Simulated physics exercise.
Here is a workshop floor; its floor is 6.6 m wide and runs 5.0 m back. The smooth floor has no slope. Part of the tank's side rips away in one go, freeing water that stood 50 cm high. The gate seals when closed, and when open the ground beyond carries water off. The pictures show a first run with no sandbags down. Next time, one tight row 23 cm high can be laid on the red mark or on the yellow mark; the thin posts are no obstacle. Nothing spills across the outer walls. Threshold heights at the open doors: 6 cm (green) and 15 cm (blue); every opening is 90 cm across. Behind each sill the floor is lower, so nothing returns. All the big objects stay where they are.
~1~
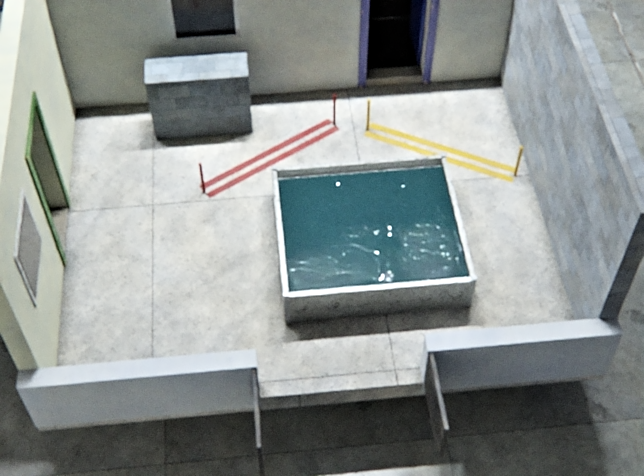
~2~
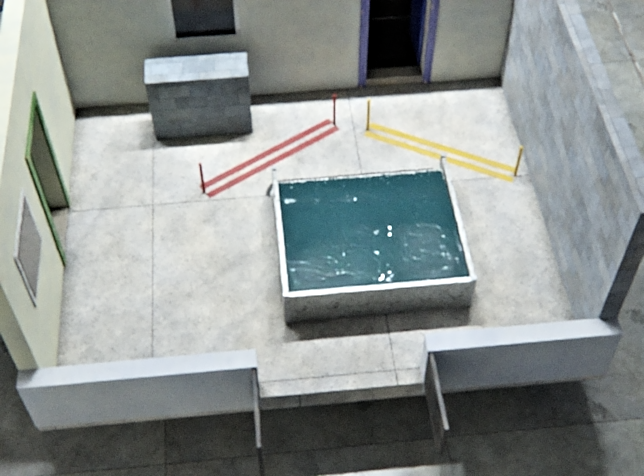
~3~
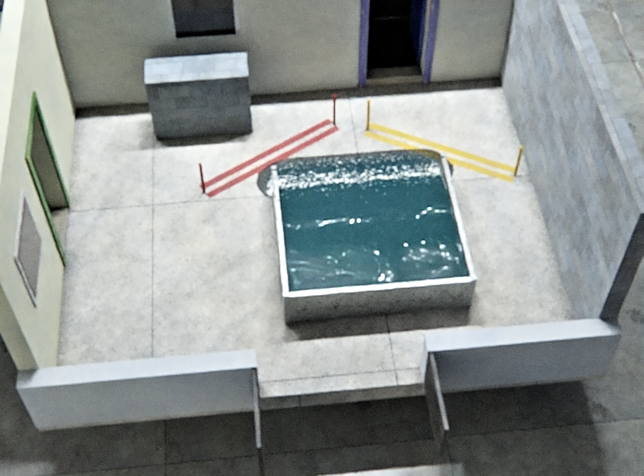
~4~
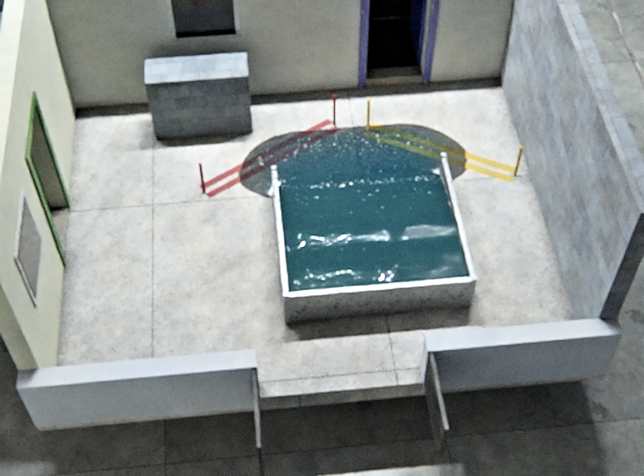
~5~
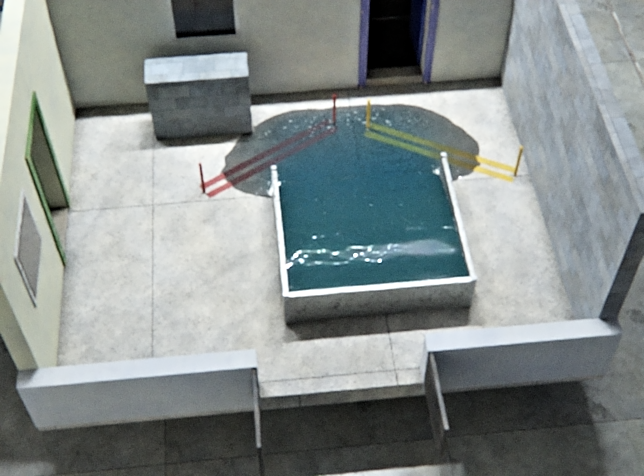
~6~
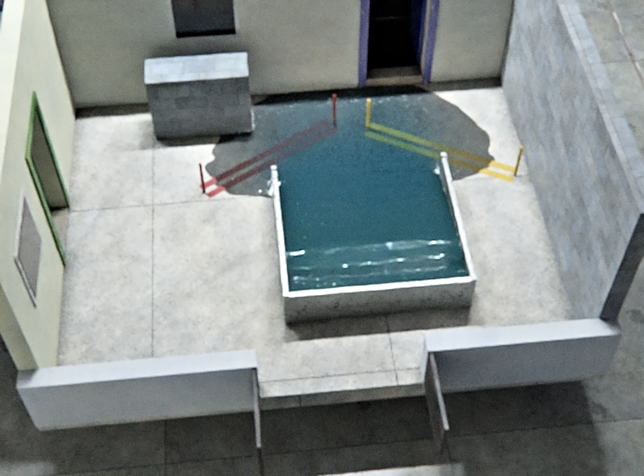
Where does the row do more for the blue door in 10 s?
Choose yellow.
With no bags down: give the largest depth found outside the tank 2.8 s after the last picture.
Roughly 28 cm.
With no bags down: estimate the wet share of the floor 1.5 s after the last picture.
About 35 per cent.
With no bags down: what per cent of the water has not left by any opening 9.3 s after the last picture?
About 88 per cent.
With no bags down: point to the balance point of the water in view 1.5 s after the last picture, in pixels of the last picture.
Near (355, 173).
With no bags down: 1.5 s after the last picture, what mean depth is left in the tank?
About 18 cm.
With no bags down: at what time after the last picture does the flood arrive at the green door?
Green 2.4 s.
Then, 0.7 s after the last picture water covers 30 % of the floor and is deepest (34 cm) near (335, 97) in the run without bags; in at the blue door, 22 L with no bags, 32 L with the row on red, 0 L on yellow.
Then, 1.5 s after the last picture water covers 35 % of the floor and is deepest (34 cm) near (288, 100) in the run without bags; in at the blue door, 76 L with no bags, 120 L with the row on red, 0 L on yellow.
Then, 2.8 s after the last picture water covers 55 % of the floor and is deepest (28 cm) near (495, 85) in the run without bags; in at the blue door, 133 L with no bags, 203 L with the row on red, 1 L on yellow.
Then, 5.3 s after the last picture water covers 85 % of the floor and is deepest (20 cm) near (521, 307) in the run without bags; in at the blue door, 141 L with no bags, 216 L with the row on red, 3 L on yellow.
Then, 9.3 s after the last picture water covers 100 % of the floor and is deepest (12 cm) near (63, 290) in the run without bags; in at the blue door, 141 L with no bags, 216 L with the row on red, 6 L on yellow.
